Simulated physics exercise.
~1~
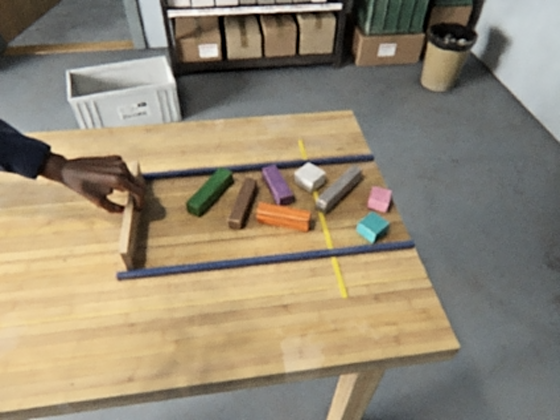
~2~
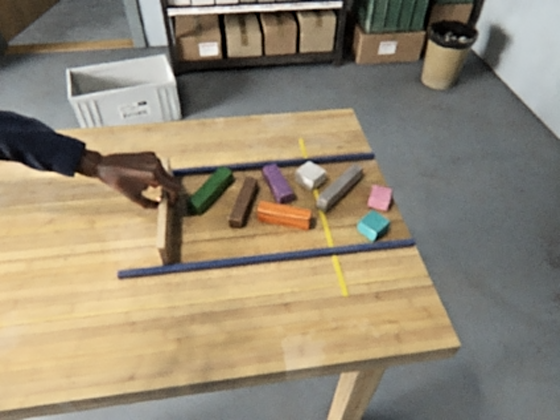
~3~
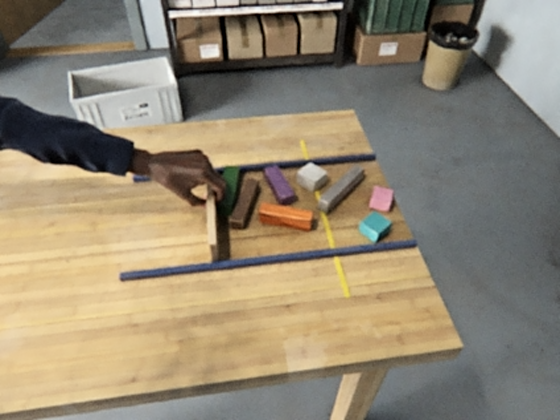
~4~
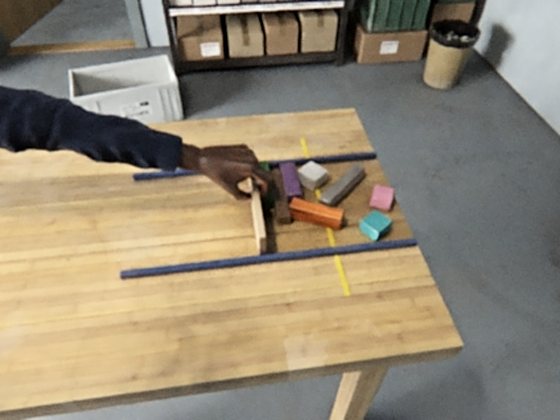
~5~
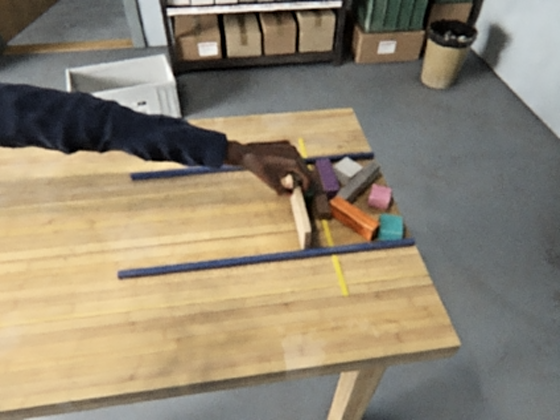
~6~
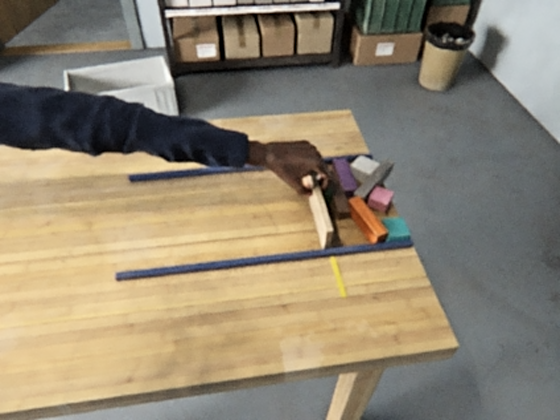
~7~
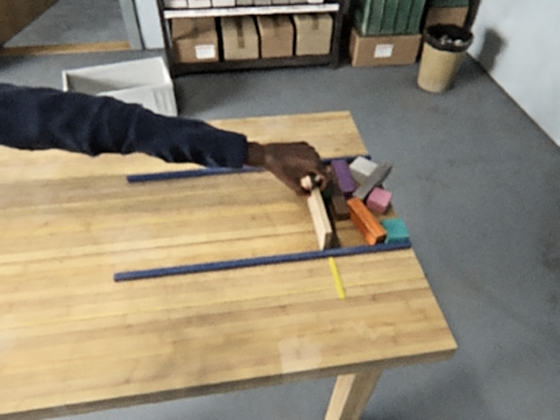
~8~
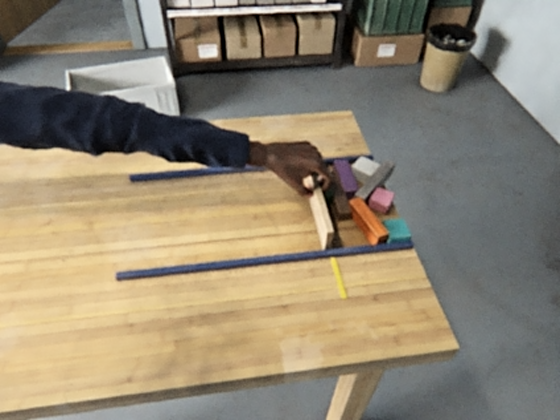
At first, a hand holds an upright wooden board at the left of a group of colourful blocks and sticks, which lie between two blue strips on a wooden table, with a yellow tape line crossing toward the right. The hand slides the board right until it meets the green bar and pushes it along toward the brown one. The brown, purple and orange pieces are then swept along too, bunching together as the board reaches the tape. It moves slightly past the line and stops, with the pieces crowded near the table's right edge and none falling off.
